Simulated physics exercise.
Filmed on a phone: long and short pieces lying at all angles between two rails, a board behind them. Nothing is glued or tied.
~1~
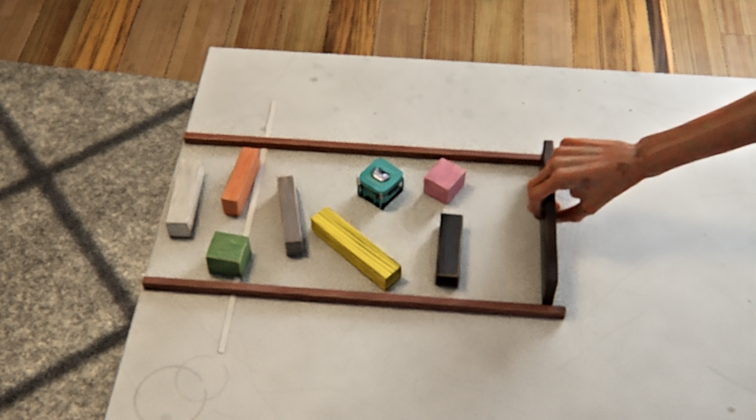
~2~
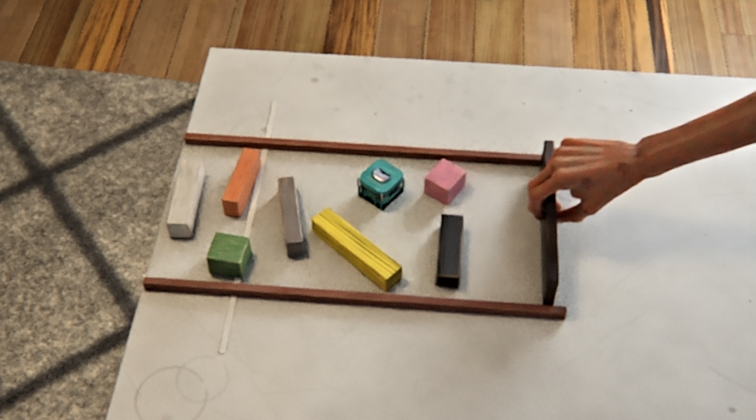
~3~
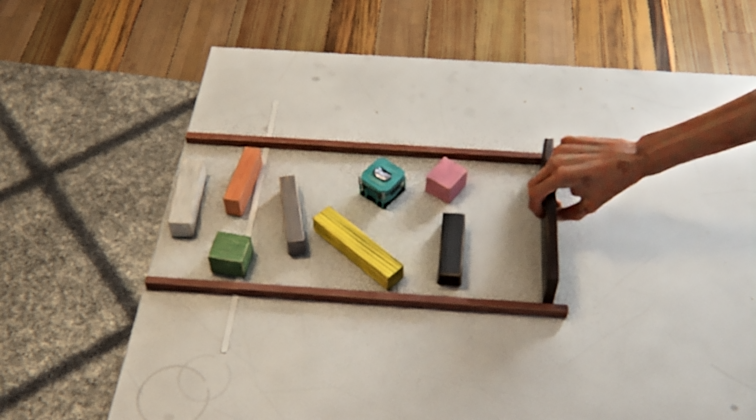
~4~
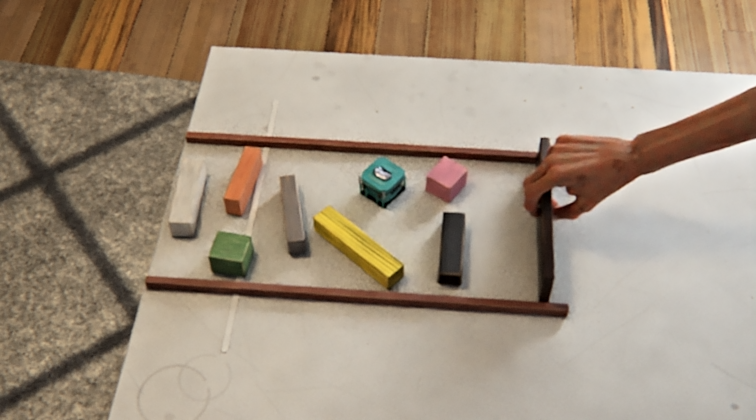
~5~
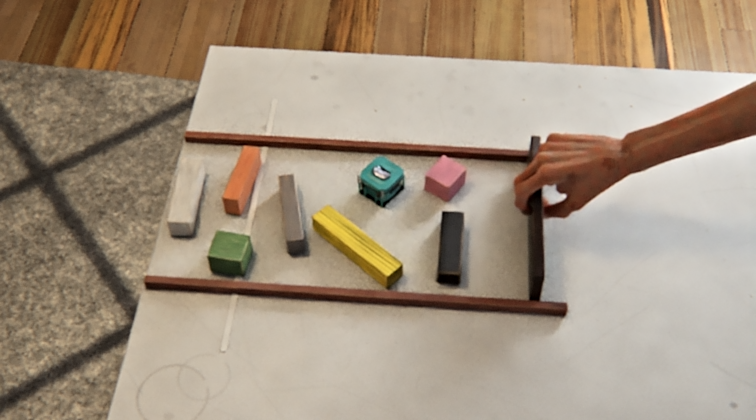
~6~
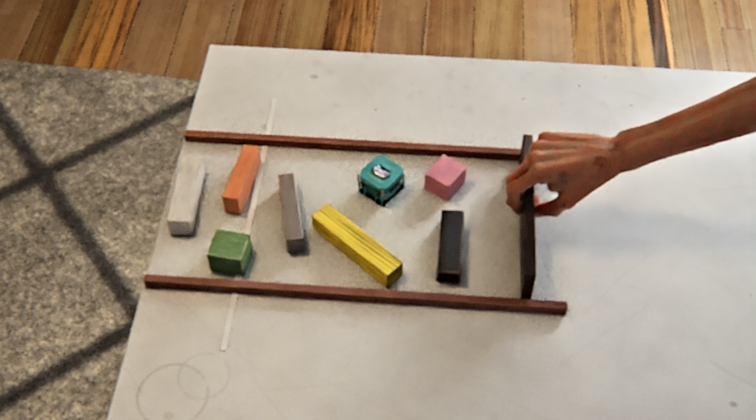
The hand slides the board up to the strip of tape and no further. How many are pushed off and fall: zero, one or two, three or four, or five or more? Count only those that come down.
Here the number that fall off is one or two.
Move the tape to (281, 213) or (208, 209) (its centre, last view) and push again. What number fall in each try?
Try by try, 0 and 5.
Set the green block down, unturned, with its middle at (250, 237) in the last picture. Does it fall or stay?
Then it is kept.
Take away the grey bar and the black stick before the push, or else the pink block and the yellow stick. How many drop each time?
First 1, then 0.
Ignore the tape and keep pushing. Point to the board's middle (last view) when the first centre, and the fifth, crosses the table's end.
About (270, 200), then (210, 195).
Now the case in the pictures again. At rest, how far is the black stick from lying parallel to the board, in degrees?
About 0°.
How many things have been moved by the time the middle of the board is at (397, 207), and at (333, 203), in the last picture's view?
The counts are 4 and 5.
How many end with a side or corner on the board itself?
2 of them.
Soon after, none off yet; white bar at rest near (186, 195); orange bar at rest near (242, 179); green block at rest near (230, 252).
After that, none off yet; white bar moving near (180, 195); orange bar displaced a little near (204, 174); green block displaced about its own width near (204, 256).
In the end, the number that fall off is one or two; gone, orange bar and white bar.
